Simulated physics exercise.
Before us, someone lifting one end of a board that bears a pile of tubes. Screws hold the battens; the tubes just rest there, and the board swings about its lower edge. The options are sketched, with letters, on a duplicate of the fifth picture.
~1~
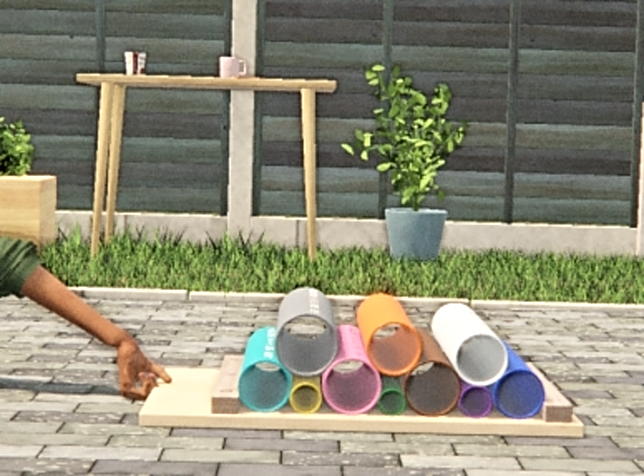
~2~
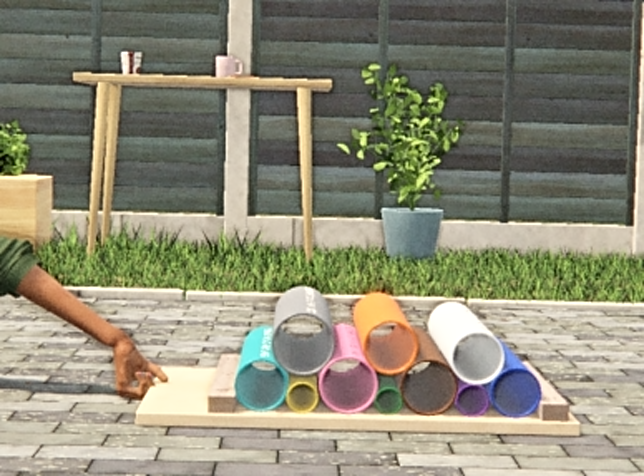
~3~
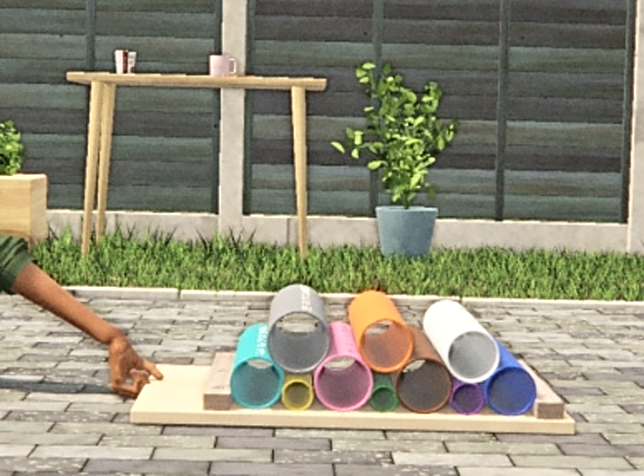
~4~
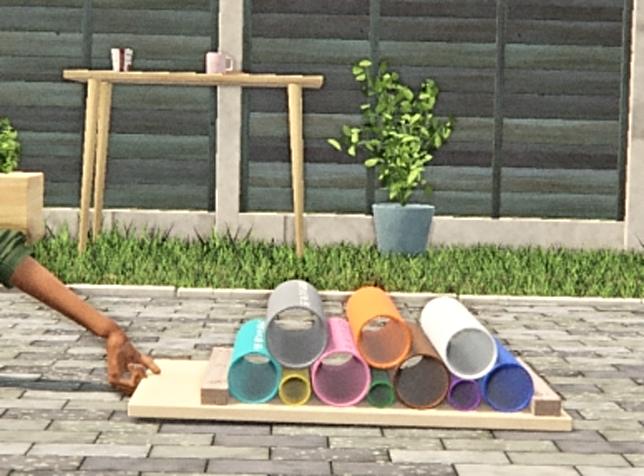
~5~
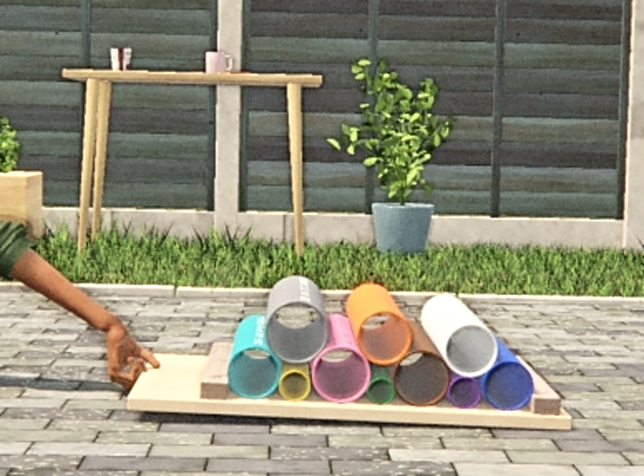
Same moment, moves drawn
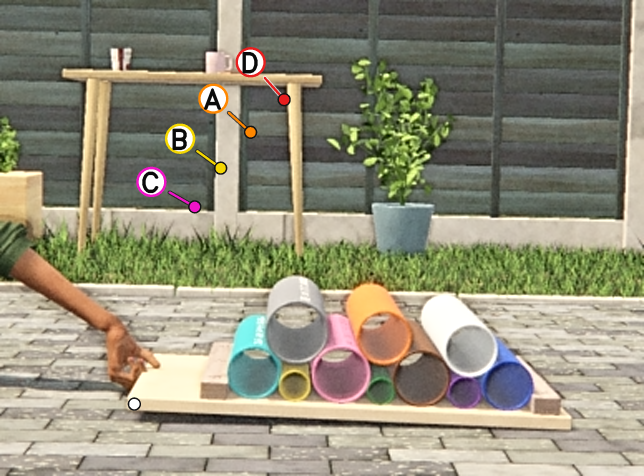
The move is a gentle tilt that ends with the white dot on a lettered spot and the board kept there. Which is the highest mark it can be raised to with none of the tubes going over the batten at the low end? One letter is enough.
Stop at A.
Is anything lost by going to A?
No.
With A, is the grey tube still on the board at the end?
Yes, with A.
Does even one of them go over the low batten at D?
Yes.
On the marked copy, A at (250, 132); B at (221, 168); C at (195, 207); D at (284, 100); the white dot at (135, 404).
Taking A. A third of the way, board at 21°.
Two thirds of the way, board at 40°.
When it is over, board at 41°, none over the low batten.
As for the rest, B none over the low batten; C none over the low batten; D three over the low batten (orange, grey, white).
